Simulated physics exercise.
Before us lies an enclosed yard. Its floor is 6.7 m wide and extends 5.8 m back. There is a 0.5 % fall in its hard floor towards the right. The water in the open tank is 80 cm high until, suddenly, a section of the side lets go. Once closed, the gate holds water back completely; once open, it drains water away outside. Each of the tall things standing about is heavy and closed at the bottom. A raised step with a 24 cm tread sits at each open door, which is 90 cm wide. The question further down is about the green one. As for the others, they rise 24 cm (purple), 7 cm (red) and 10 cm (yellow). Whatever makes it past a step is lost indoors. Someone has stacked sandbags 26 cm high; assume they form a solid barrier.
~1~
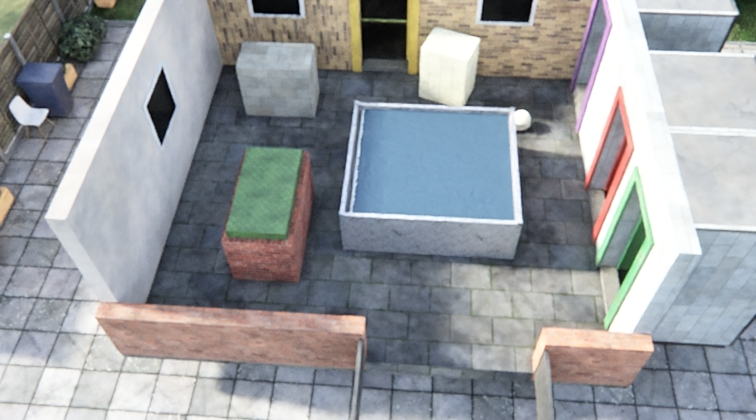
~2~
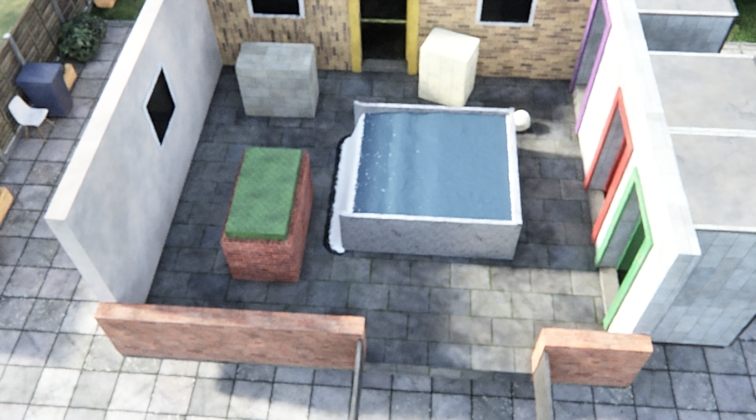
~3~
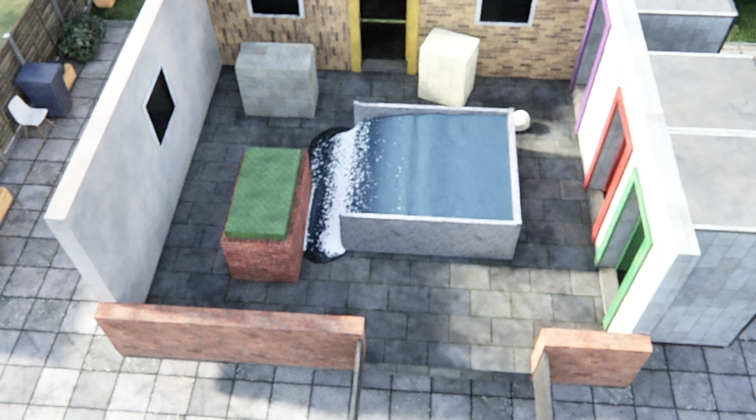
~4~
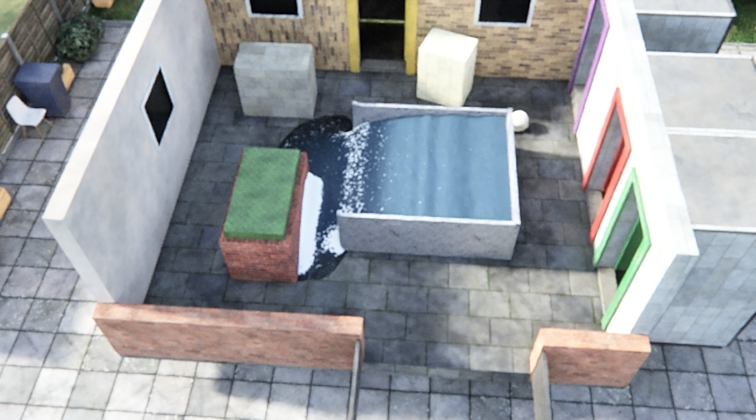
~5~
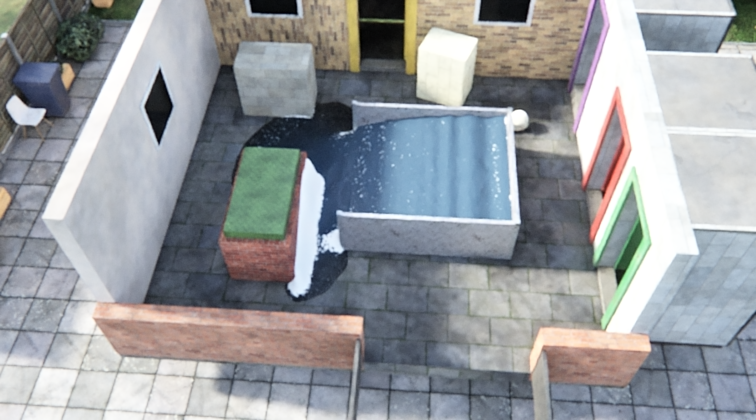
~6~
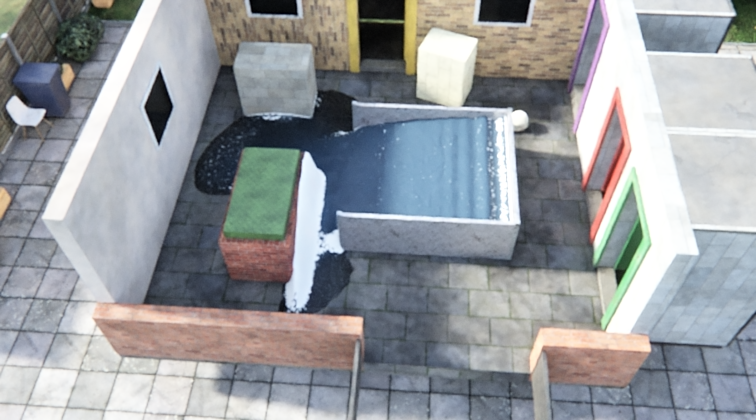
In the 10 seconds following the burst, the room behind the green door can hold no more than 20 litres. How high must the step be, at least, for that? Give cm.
About 17 cm.
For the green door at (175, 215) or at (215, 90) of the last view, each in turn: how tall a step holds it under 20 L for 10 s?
About 16 and 24 cm.
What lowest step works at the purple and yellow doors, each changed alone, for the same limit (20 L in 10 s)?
Roughly 9.5 cm for the purple door and roughly 18 cm for the yellow door.
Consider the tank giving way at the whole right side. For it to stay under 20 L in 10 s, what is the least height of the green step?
A minimum of about 27 cm.
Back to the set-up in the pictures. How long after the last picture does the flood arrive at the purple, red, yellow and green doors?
Times: Purple 3.8 s, red 3.4 s, yellow 1.0 s, green 2.4 s.
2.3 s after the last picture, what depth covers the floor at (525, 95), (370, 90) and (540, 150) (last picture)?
First spot about 0 cm, second about 9 cm, third about 0 cm.
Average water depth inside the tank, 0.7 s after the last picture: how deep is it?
46 cm, roughly.
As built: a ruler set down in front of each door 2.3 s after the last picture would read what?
Depth (cm): Purple 0 / red 0 / yellow 15 / green 0.
Then, 0.7 s after the last picture water covers 30 % of the floor, deepest (56 cm) near (317, 220); it has not reached the green door.
Then, 2.3 s after the last picture water covers 65 % of the floor, deepest (43 cm) near (221, 66); it has not reached the green door.
Then, 9.3 s after the last picture water covers 100 % of the floor, deepest (21 cm) near (415, 80); 14 cm at the green door, 207 litres in over its 6 cm step.
At the green door as built, the water peaked near 20 cm, 5.9 s after the last picture.
Run again over the same 10 s with other heights there, 45 litres in over 14 cm, 10 litres over 18.5 cm. The limit of 20 litres is kept from about 17 cm up.
